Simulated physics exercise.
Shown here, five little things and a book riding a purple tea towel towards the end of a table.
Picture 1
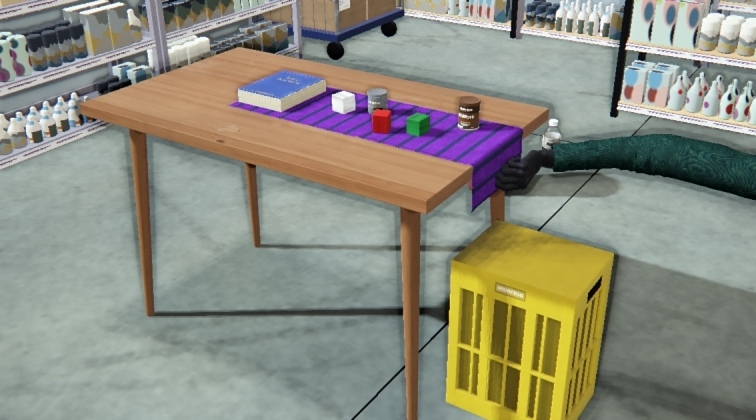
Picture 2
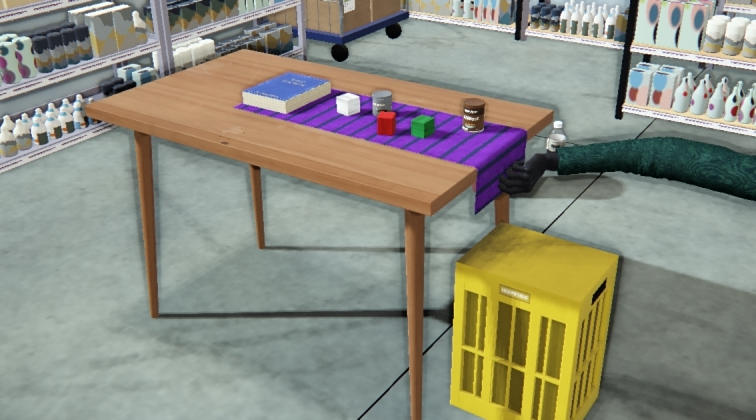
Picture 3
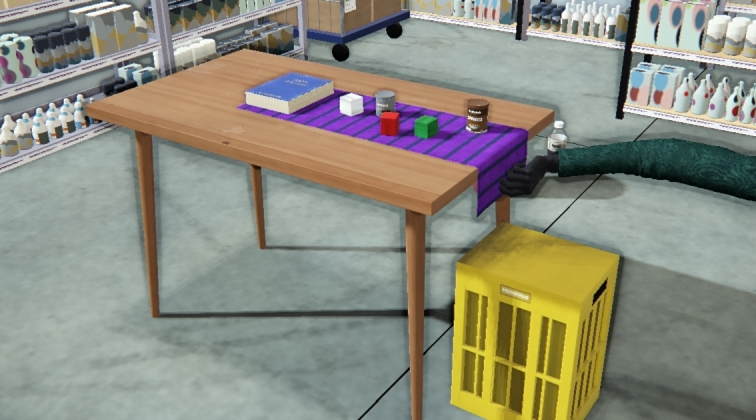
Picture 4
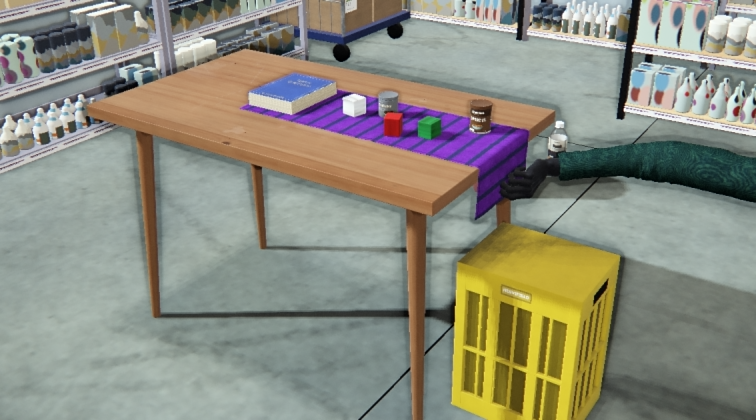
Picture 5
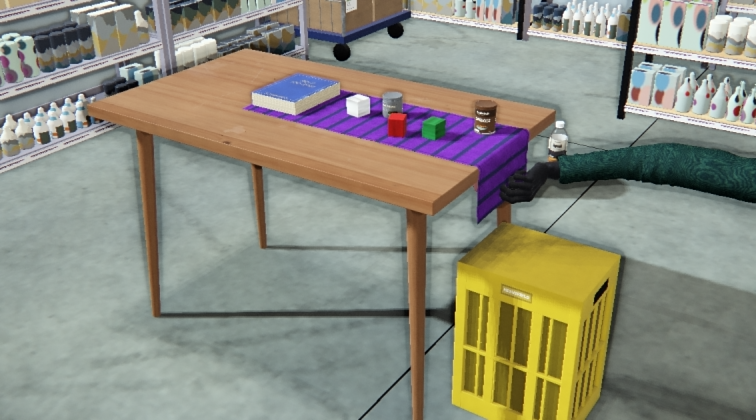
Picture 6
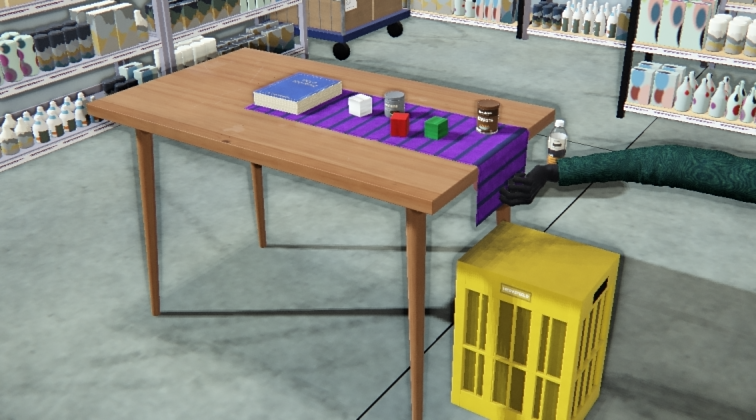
A purple cloth carrying a book, cubes and small cans slides slightly right along a wooden table as a gloved hand tugs its end.
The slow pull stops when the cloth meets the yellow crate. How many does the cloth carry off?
Over the edge go one.
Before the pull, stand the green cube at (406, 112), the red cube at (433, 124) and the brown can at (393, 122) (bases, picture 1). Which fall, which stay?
The green cube stays on, the red cube remains up, the brown can stays on.
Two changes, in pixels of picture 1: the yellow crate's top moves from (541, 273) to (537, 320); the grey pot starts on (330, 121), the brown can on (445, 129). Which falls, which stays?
The grey pot keeps its place on top; the brown can is carried off.
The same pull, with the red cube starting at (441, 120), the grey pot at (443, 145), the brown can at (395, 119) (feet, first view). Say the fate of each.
The red cube survives; the grey pot comes down; the brown can keeps its place on top.
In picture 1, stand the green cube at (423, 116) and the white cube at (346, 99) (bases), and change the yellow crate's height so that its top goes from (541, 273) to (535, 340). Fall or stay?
The green cube is carried off; the white cube stays on.
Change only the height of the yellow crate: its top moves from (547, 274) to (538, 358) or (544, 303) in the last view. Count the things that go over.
The count: 4 and 2.
Soon after, hem on the crate; all still up.
Then, hem on the crate; brown can gone.
At rest, hem on the crate; brown can gone. The table loses one.
